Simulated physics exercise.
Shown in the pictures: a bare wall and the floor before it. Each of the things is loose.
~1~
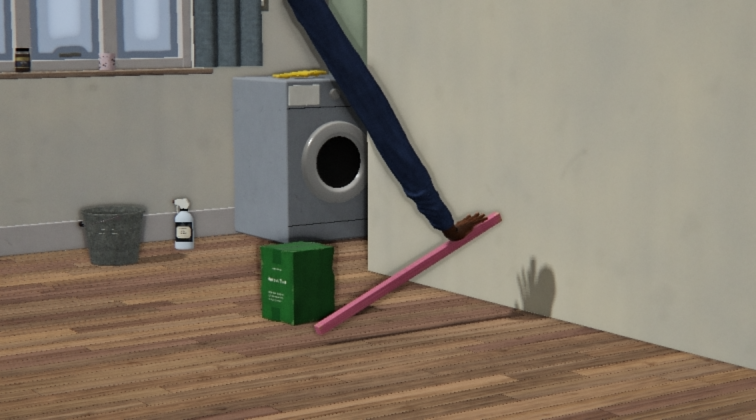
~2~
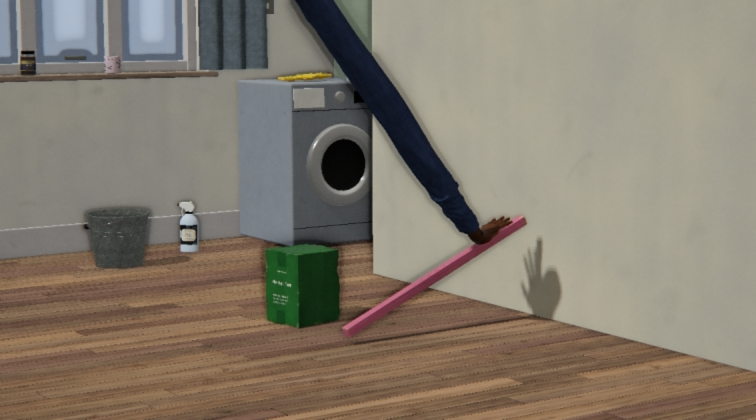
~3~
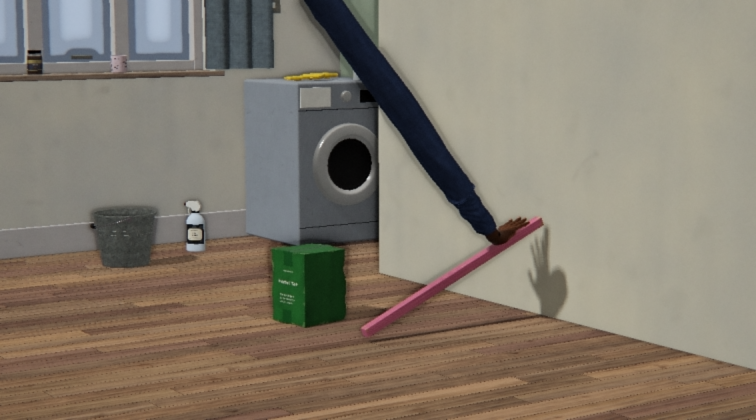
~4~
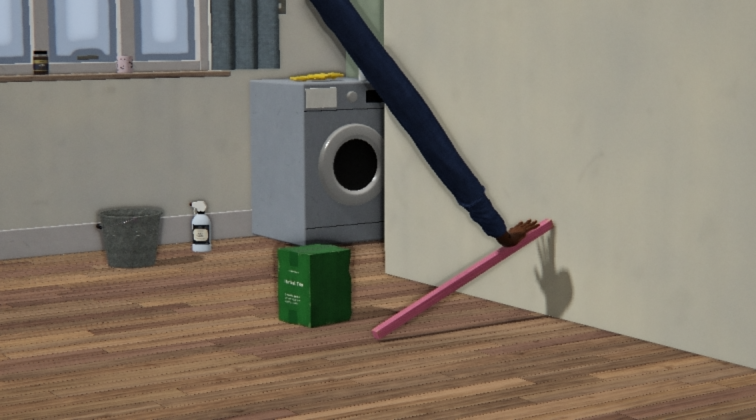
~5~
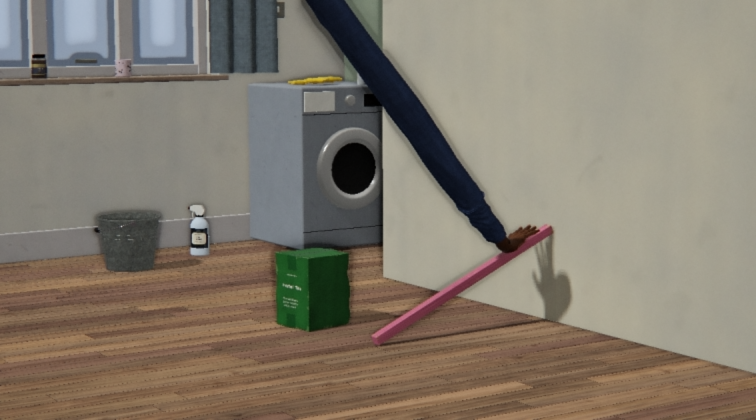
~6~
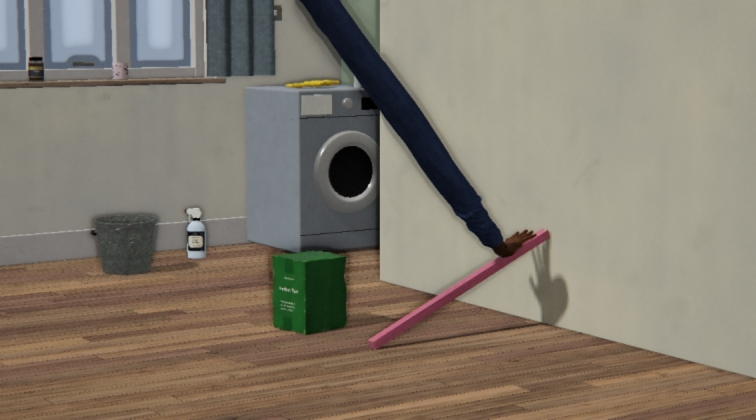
A slanted pink pole, held by a hand in a dark blue sleeve, moves a short way right and is leant against the bare wall, still held, while a green box stays put on the wooden floor.
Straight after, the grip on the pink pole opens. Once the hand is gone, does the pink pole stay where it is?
No: Would you look at that, it sinks down.
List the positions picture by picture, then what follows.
On its way; pink pole (411, 271); green box (298, 282), in the first picture.
On its way; pink pole (438, 274); green box (303, 285), in the second picture.
On its way; pink pole (455, 275); green box (309, 285), in the third picture.
On its way; pink pole (466, 277); green box (315, 285), in the fourth picture.
Leant on the wall, still held; pink pole (466, 282); green box (313, 289), in the fifth picture.
Leant on the wall, still held; pink pole (462, 287); green box (310, 292), in the sixth picture.
Then, 0.30 s past the last view, pink pole sunk by 8° near (458, 303).
Then, 0.40 s past the last view, pink pole sunk by 21° near (455, 329).
Then, 0.50 s past the last view, pink pole sunk by 23° near (455, 331).
Finally, moved from the start, pink pole; green box still in place. Final places as the last picture's camera would see them, pink pole near (455, 333). The pole slides down.
